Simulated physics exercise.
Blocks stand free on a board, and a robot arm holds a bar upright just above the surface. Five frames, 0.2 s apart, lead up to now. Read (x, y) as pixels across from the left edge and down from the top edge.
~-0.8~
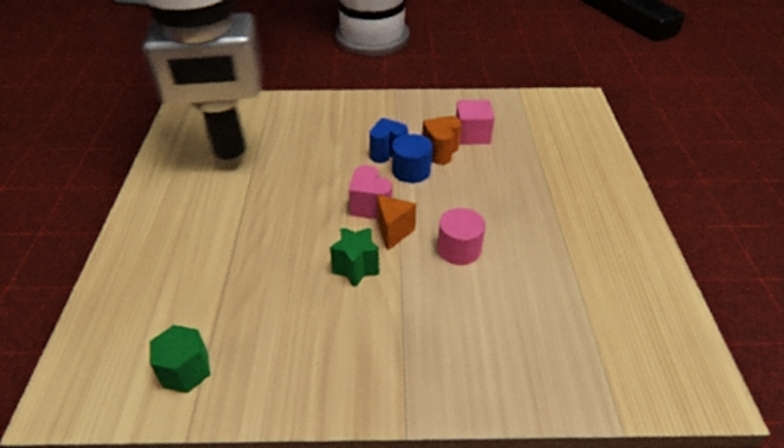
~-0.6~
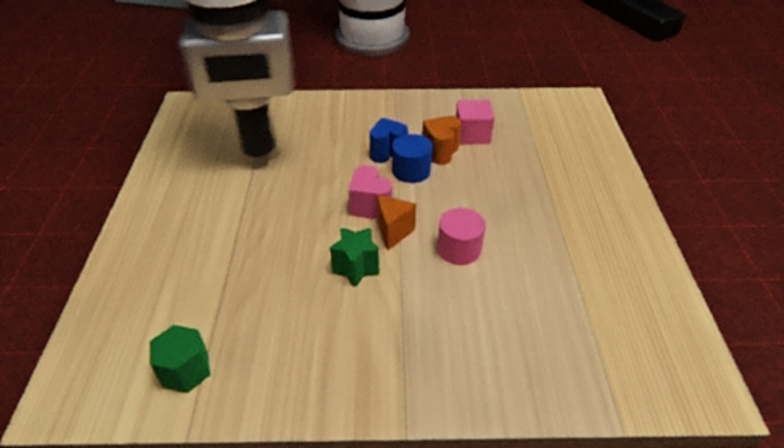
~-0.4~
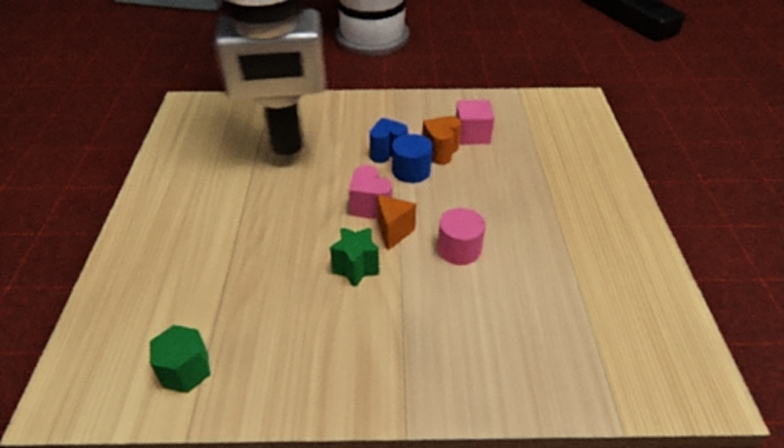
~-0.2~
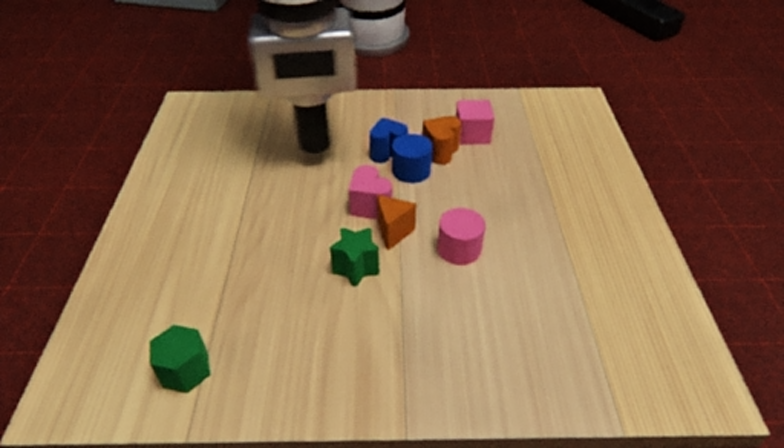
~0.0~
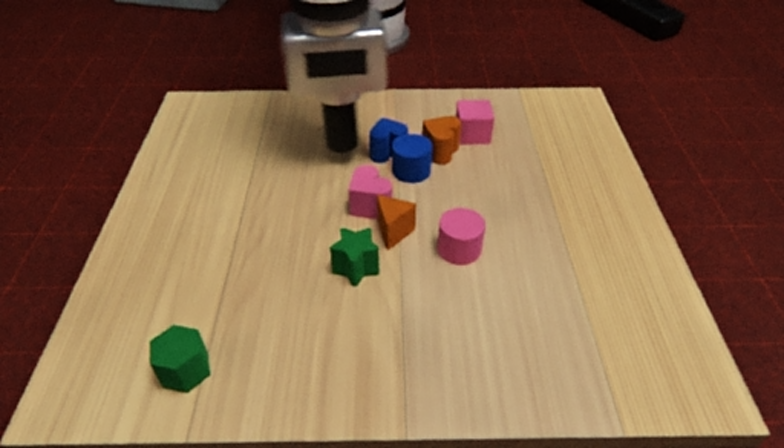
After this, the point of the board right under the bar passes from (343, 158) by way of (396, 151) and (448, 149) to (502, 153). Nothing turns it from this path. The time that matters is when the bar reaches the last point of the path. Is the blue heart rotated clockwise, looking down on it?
No.
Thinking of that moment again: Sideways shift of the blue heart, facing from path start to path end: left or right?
The answer is left.
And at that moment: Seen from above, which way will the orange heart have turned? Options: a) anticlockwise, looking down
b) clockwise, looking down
My pick is b.
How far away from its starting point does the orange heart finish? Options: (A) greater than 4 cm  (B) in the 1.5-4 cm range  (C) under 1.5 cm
Option A.
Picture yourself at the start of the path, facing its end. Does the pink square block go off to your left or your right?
It moves left.
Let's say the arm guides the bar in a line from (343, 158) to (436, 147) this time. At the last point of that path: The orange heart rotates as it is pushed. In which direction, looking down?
The answer is clockwise.
The first path, step by step. One third of the way, bar (397, 136); blue heart (426, 120), turned 40° anticlockwise; blue circle (417, 146); orange heart (458, 122), turned 50° clockwise; pink square block (484, 110), turned 35° anticlockwise.
Two thirds of the way, bar (449, 134); blue heart (474, 113), turned 65° anticlockwise; blue circle (417, 146); orange heart (503, 125), turned 60° clockwise; pink square block (508, 105), turned 45° anticlockwise.
At the end, bar (504, 138); blue heart (486, 108), turned 105° anticlockwise; blue circle (417, 146); orange heart (537, 126), turned 20° clockwise; pink square block (512, 101), turned 25° anticlockwise.
